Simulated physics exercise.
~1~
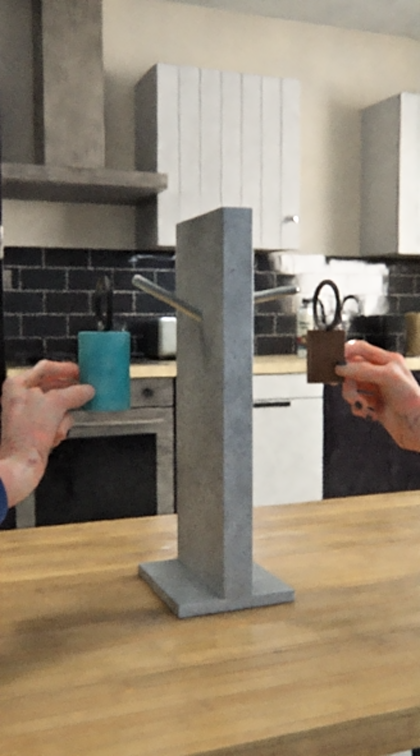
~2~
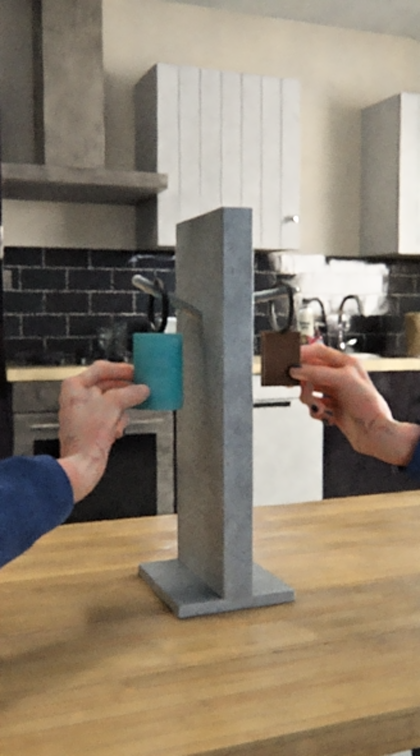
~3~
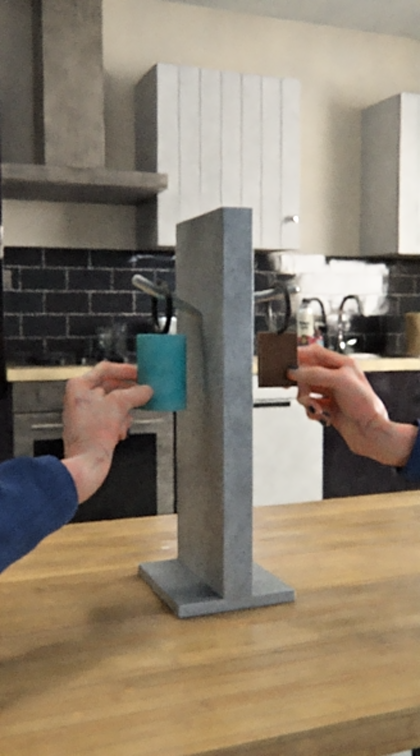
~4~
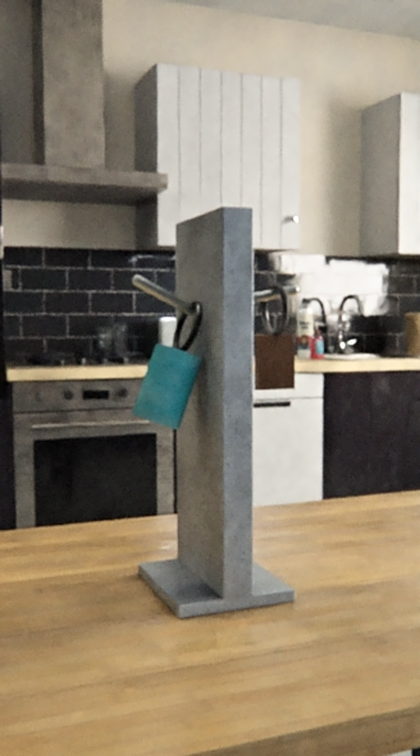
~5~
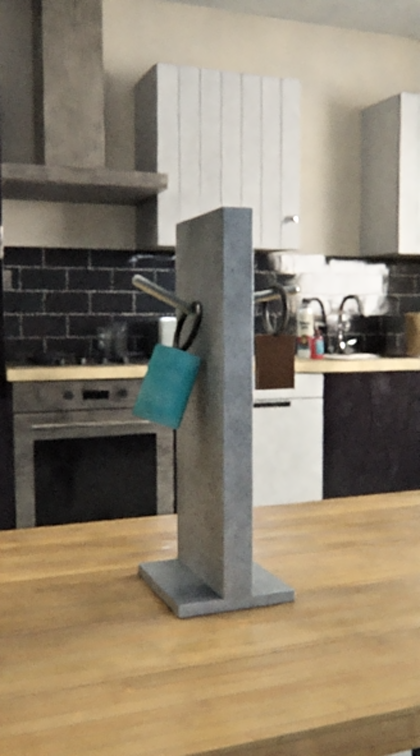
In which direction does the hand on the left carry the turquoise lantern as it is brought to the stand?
The turquoise lantern moves to the right, toward the peg on the stand.
In the video, two hands bring a turquoise lantern and a brown tag inward to the pegs of a gray stand on a wooden table. The hands let go and withdraw, and both objects remain hanging, the turquoise one tilted.
